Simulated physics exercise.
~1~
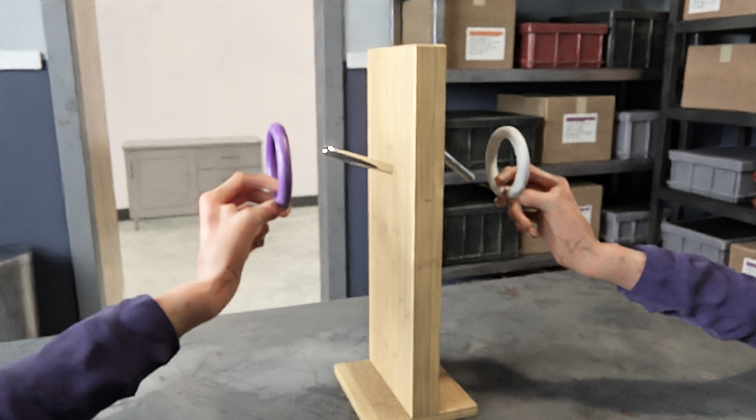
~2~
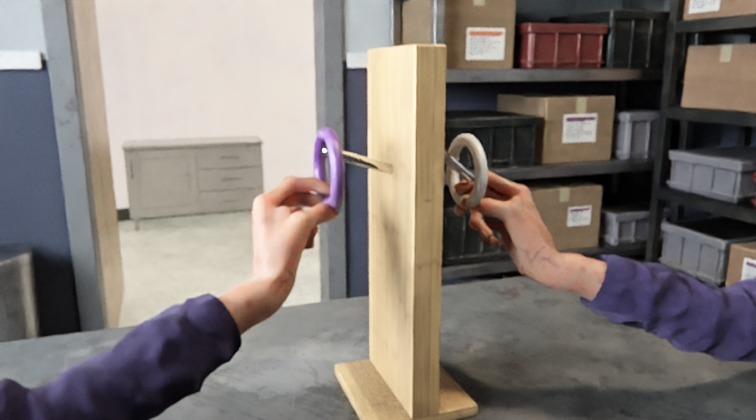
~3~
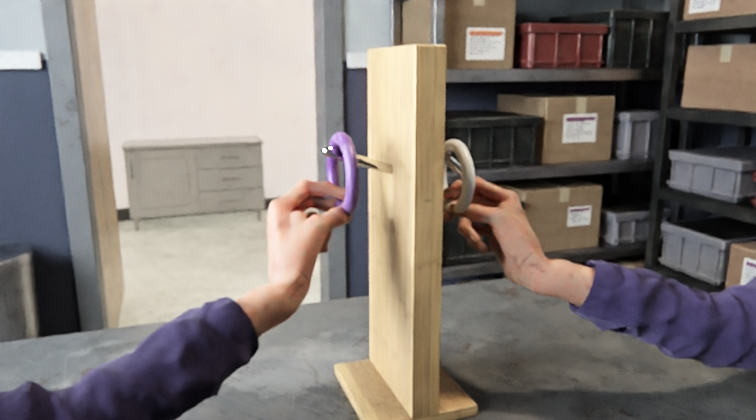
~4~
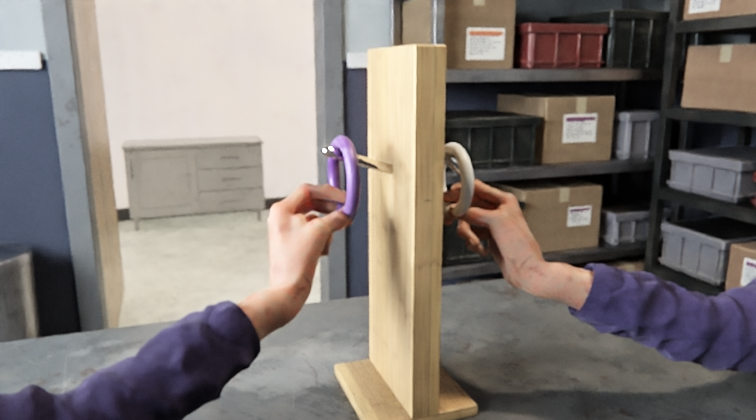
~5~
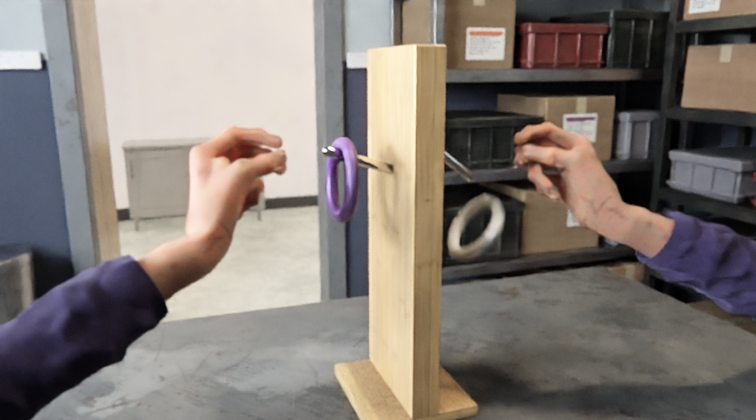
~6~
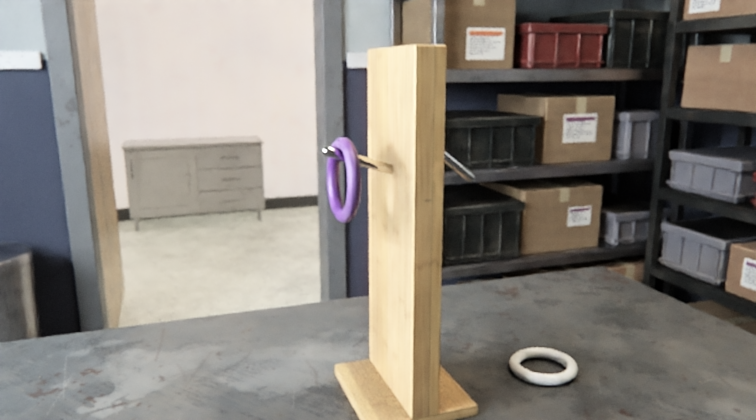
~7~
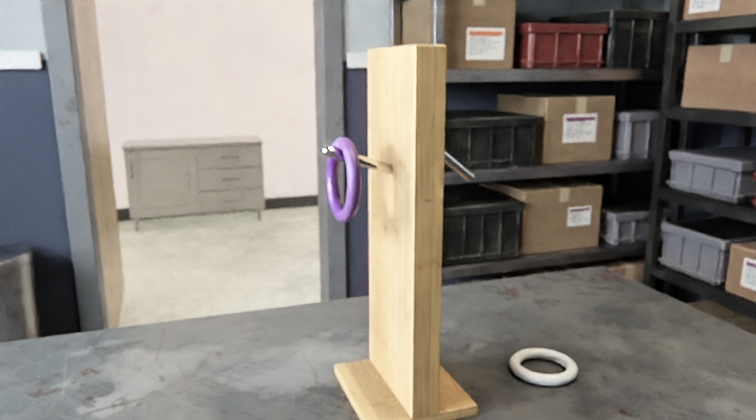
To begin with, two hands in purple sleeves hold a purple ring on the left and a white ring on the right of an upright wooden stand with a peg on each side. The hands move inward, bringing both rings up to the pegs. They pause there briefly, then let go and draw back. The purple ring stays hanging on the left peg, while the white ring drops below the right one. With the hands gone, the white ring lies flat on the dark tabletop and the purple ring still hangs in place.
